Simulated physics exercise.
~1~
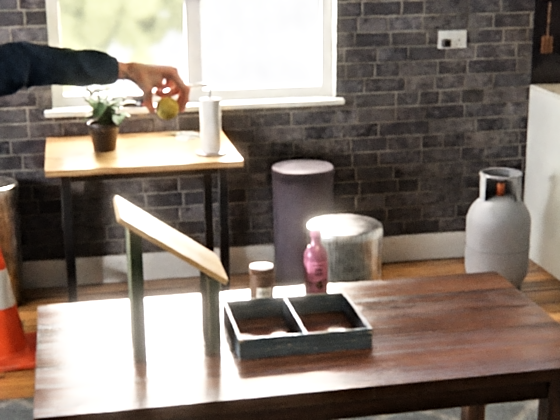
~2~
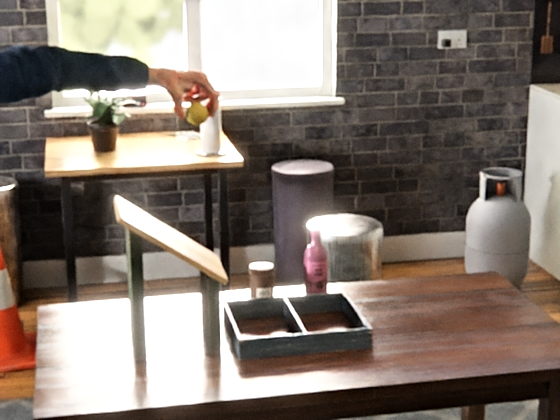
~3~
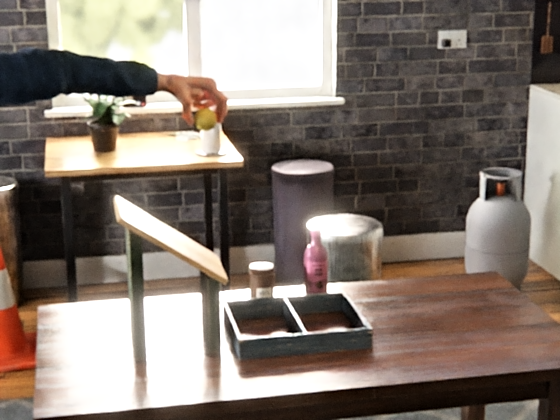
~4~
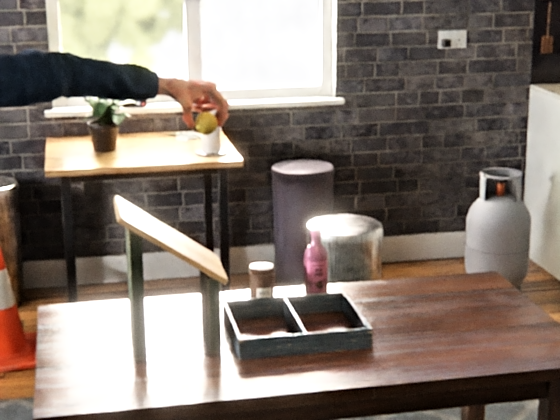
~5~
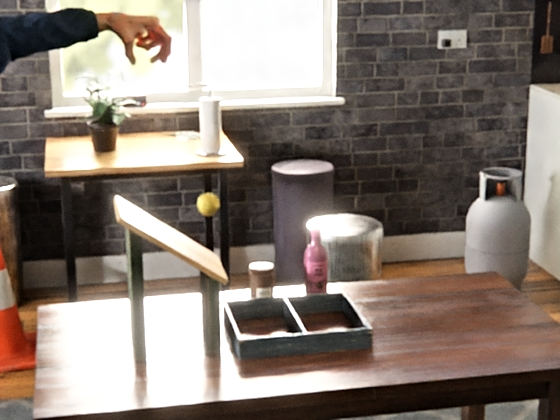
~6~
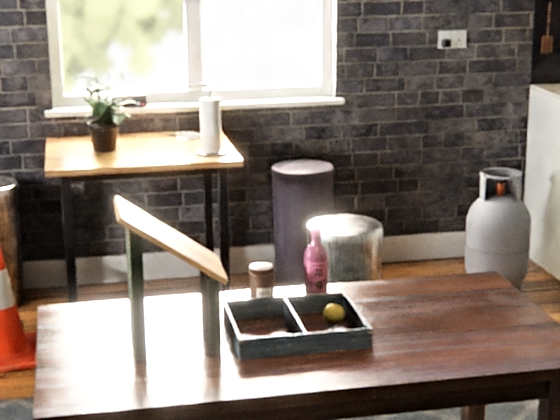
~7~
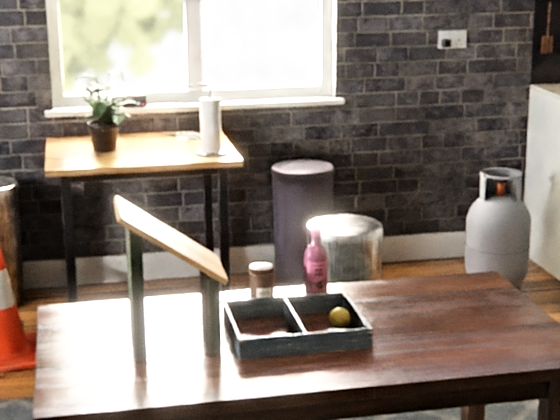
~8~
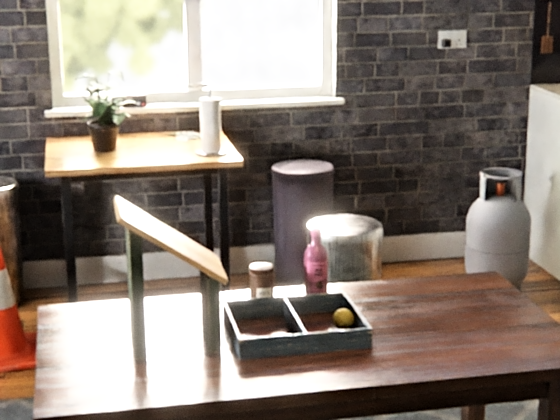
A hand reached in from the left holding a small yellow lemon, moved it right above a sloping board, and let go as it drew back. The lemon dropped and ended up in the tray's farther bay, while the jar and pink bottle stayed put.
